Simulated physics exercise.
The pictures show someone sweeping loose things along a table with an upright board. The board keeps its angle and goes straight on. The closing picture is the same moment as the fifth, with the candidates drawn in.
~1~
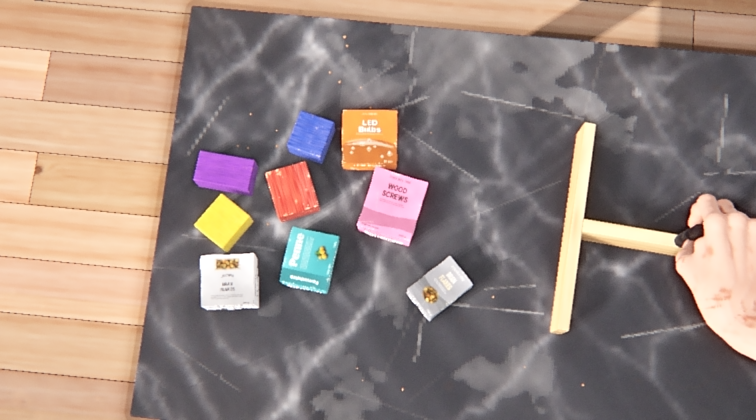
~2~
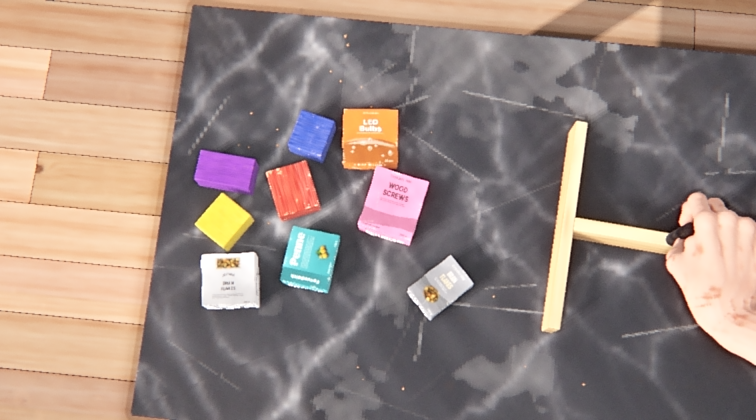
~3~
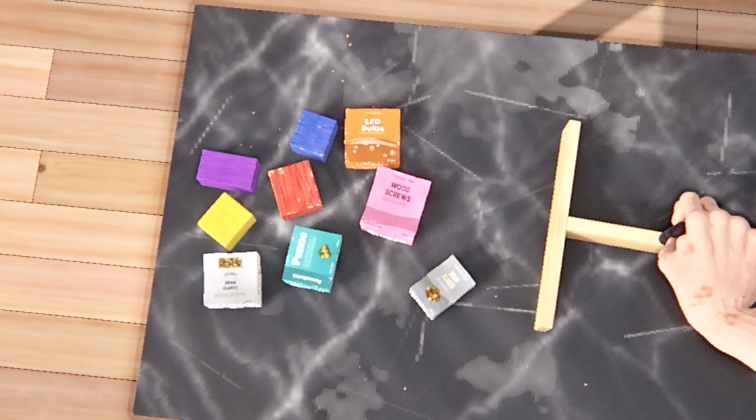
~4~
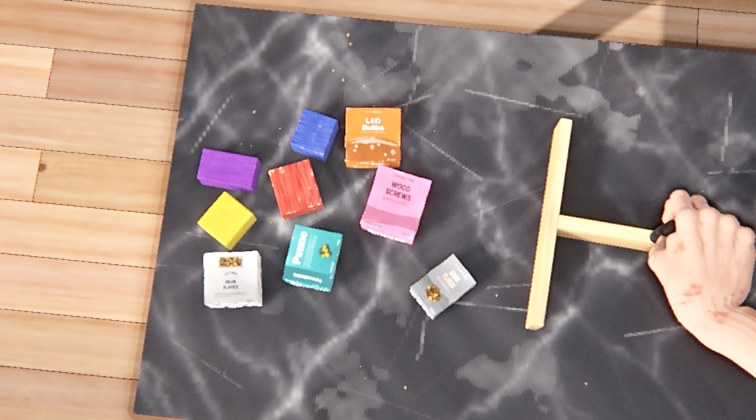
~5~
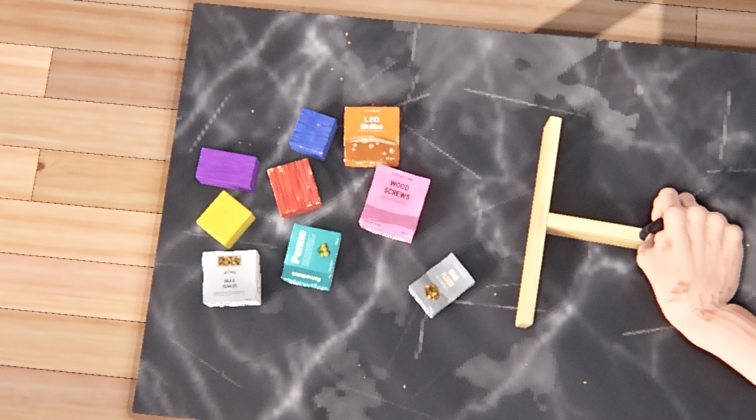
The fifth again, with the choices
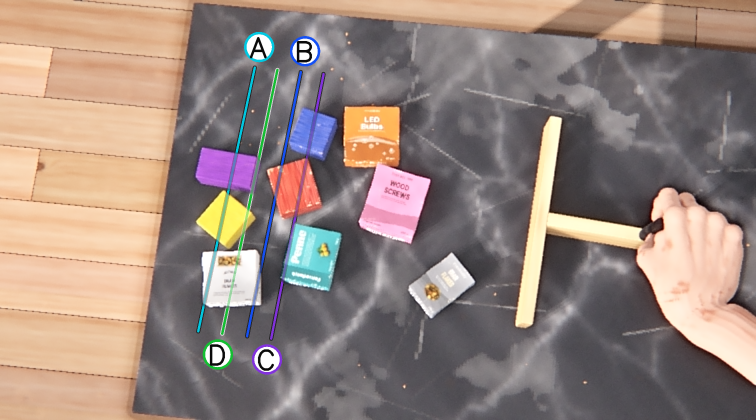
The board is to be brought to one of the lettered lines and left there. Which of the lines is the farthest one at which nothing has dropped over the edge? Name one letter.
Stop at C.
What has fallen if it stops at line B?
It is the purple block.
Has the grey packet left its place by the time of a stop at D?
Yes.
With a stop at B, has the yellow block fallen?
No.
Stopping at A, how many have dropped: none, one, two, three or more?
Three or more.
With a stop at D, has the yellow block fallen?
Yes.
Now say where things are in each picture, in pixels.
Orange box (370, 140); yellow block (224, 223); white packet (230, 282), in the first picture.
Board (569, 223); red block (294, 191), in the second picture.
Board (562, 222); grey packet (442, 288), in the third picture.
Board (552, 220); blue block (315, 135), in the fourth picture.
Board (542, 218); orange box (372, 138); yellow block (226, 220); white packet (232, 279), in the fifth picture.
On the marked copy, A at (227, 195); B at (275, 200); C at (298, 202); D at (251, 198).
Taking C. A third of the way, board (454, 209); grey packet (403, 289); purple block (228, 170).
Two thirds of the way, board (368, 201); red block (284, 185); orange box (348, 133).
When it is over, board (300, 194); purple block (177, 164); white packet (181, 288); nothing has fallen.
As for the rest, A drops the purple block, turquoise packet, blue block, yellow block, white packet and red block; B drops the purple block; D drops the purple block and yellow block.
